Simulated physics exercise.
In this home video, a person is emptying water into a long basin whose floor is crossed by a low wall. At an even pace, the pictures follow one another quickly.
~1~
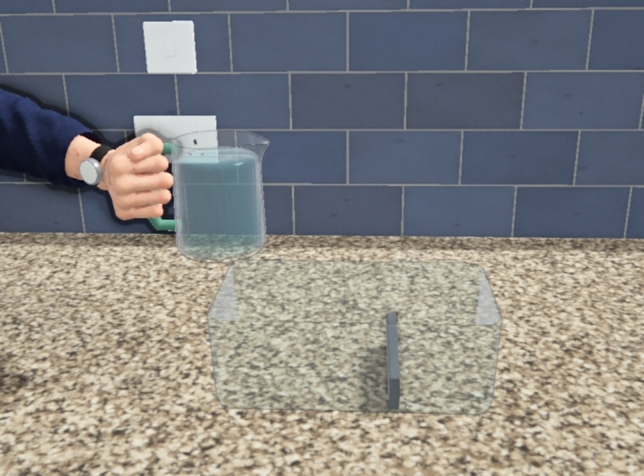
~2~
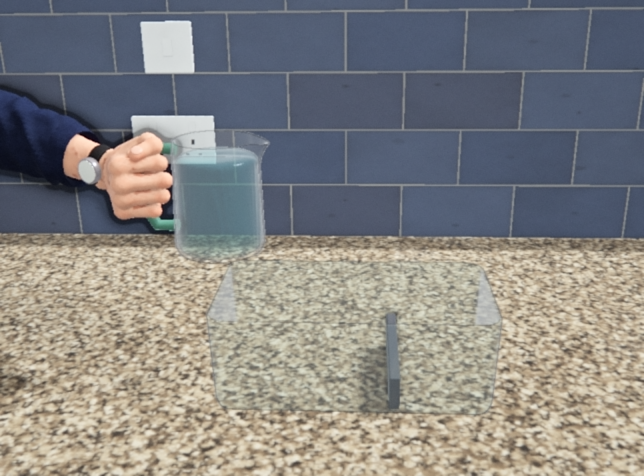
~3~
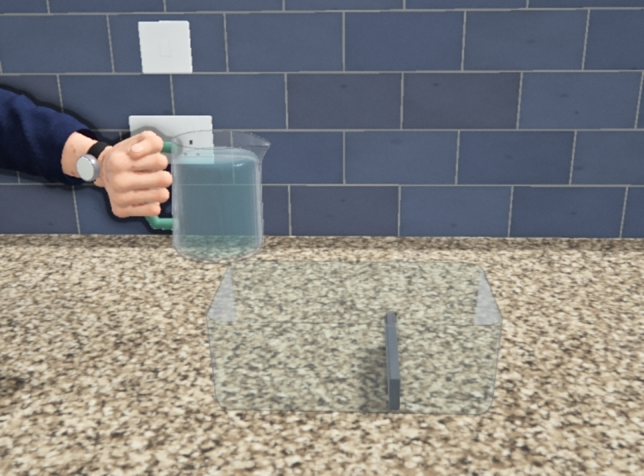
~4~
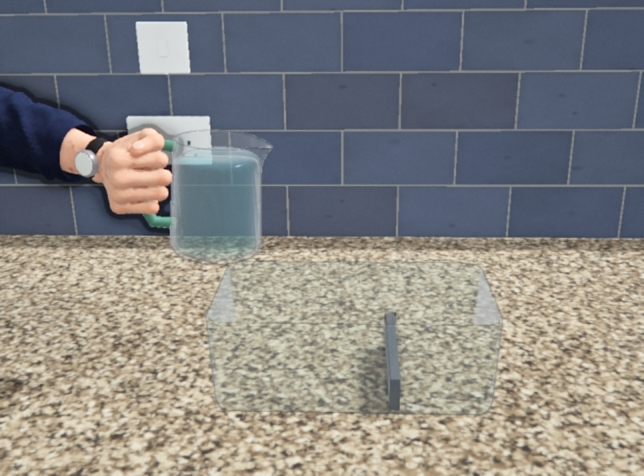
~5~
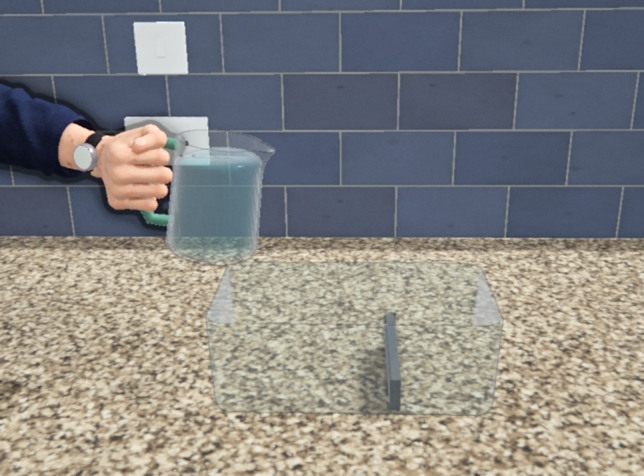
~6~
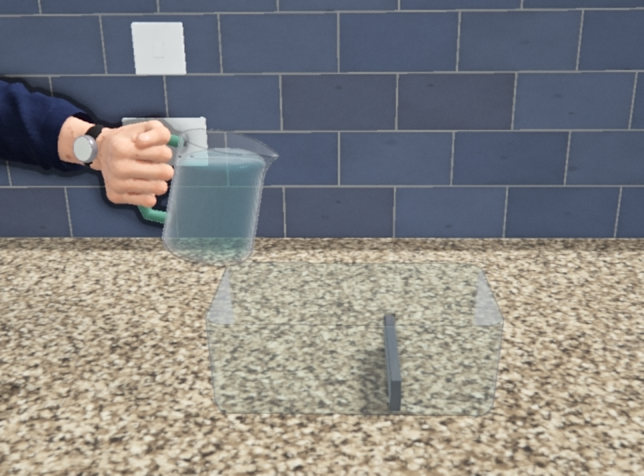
A hand in a dark blue sleeve, with a wristwatch, holds a clear pitcher of blue water by its green handle at left, above a speckled tan counter seen from the front, slightly above. Below it to the right sits a long, clear basin with a low dark wall across its floor, before blue tiles. The hand gradually tilts the pitcher slightly rightward, while the view drifts very slightly.
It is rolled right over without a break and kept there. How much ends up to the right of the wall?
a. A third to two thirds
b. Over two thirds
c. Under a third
c.
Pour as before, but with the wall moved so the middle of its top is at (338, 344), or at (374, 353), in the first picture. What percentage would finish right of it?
That'd be about 60 percent for the first and about 15 percent for the other.
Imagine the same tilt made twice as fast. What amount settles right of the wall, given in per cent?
About 10 in a hundred.
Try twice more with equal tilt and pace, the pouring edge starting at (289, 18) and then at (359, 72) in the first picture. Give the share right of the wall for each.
In order: Close to 45 and 65 percent.
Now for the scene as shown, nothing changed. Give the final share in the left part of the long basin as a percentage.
It works out to around 90 percent.
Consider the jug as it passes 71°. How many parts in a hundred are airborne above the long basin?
I'd reckon some 10 per cent.
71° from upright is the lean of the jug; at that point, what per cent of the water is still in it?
85 per cent, approximately.
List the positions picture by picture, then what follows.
In the first frame, tilt 0°; pouring edge (269, 141); surface from (177, 155) to (259, 155); the long basin's rim runs from (220, 289) to (492, 293); the wall's top is at (393, 344).
In the second frame, tilt 1°; pouring edge (269, 142); surface from (177, 156) to (258, 156).
In the third frame, tilt 2°; pouring edge (270, 143); surface from (177, 155) to (258, 156).
In the fourth frame, tilt 5°; pouring edge (272, 146); surface from (177, 156) to (260, 157).
In the fifth frame, tilt 8°; pouring edge (274, 150); surface from (180, 157) to (263, 158).
In the sixth frame, tilt 12°; pouring edge (278, 155); surface from (179, 164) to (267, 159).
A moment on, the jug is tipped part way and 84 per cent is still to pour, 4 is left of the wall and 0 right of it.
Next, the jug is tipped right over and 30 per cent is still to pour, 52 is left of the wall and 1 right of it.
Then the jug is tipped right over and 2 per cent is still to pour, 88 is left of the wall and 6 right of it.
Later the jug is tipped right over and 0 per cent is still to pour, 91 is left of the wall and 7 right of it.
At rest 91 per cent lies left of the wall, 7 right of it and 2 outside.
